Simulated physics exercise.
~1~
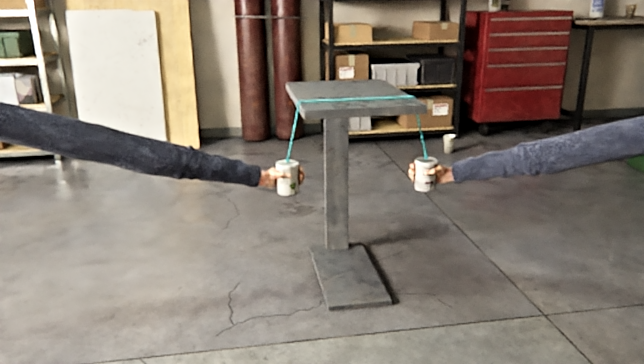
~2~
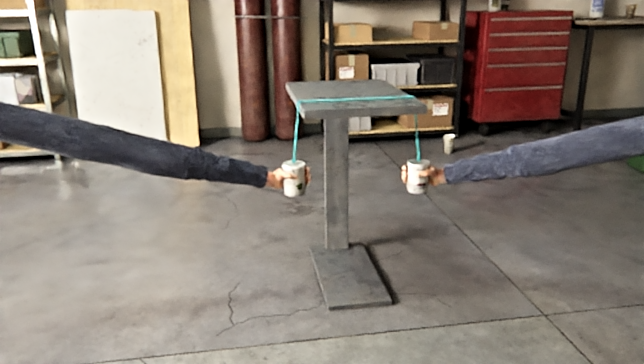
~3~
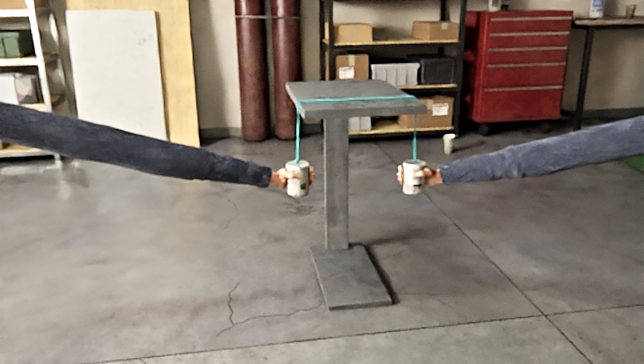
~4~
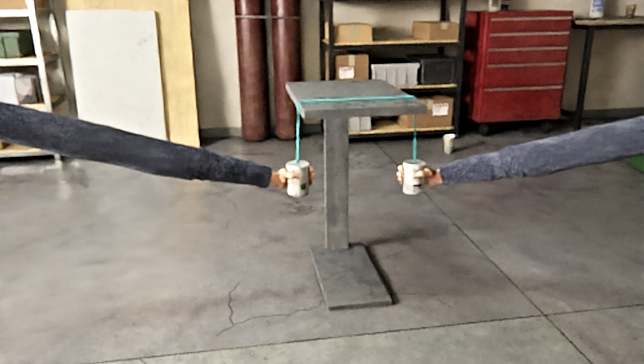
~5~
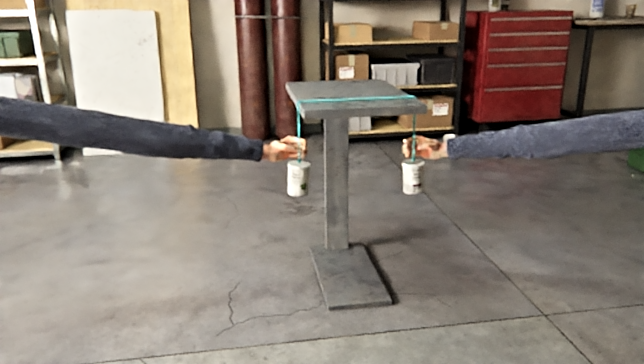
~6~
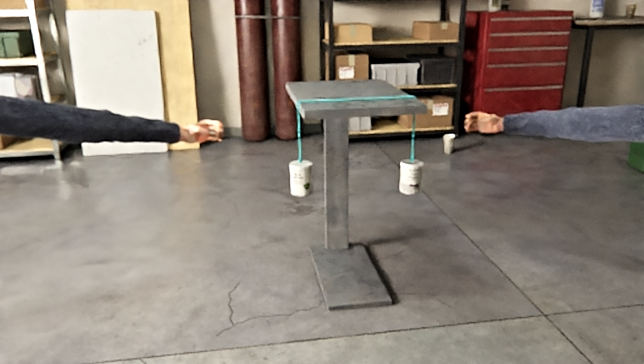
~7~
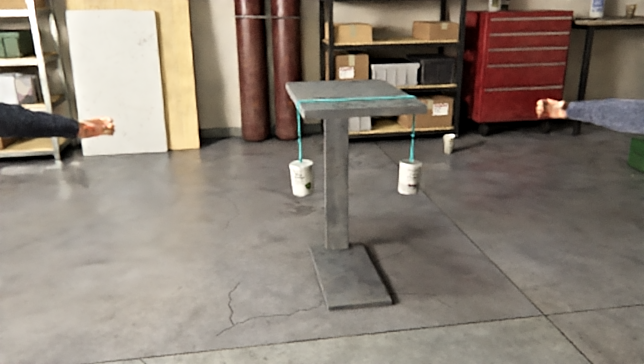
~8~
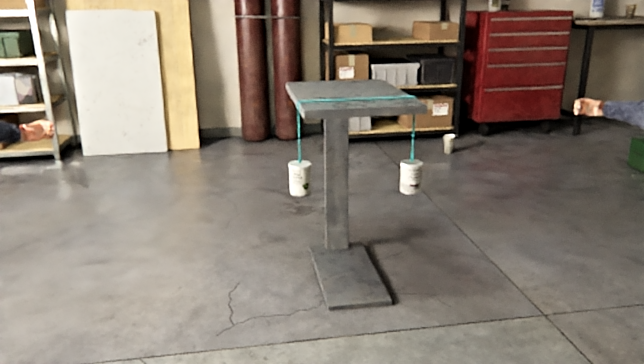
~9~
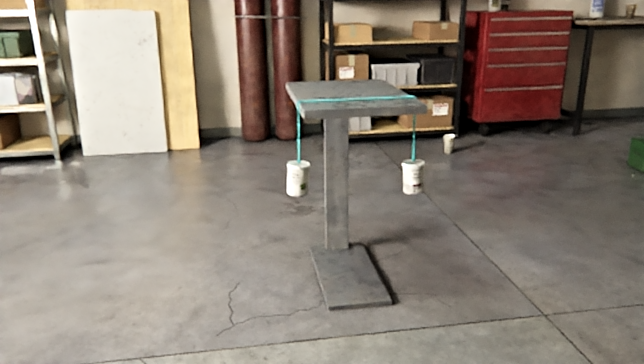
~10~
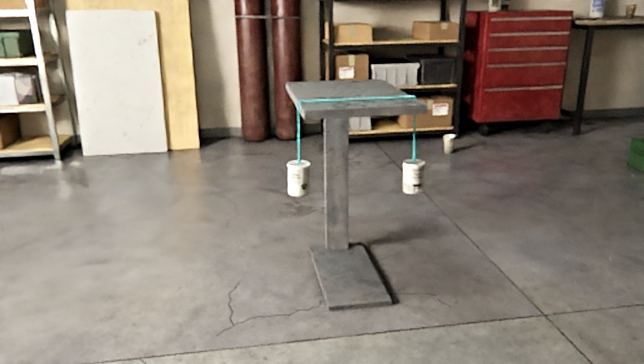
The video shows two hands holding white tins attached to a teal ribbon draped over a gray stand, moving them slightly inward before letting go and withdrawing to either side. The tins stay hanging at nearly the same height, swaying barely, and the ribbon ends up still.
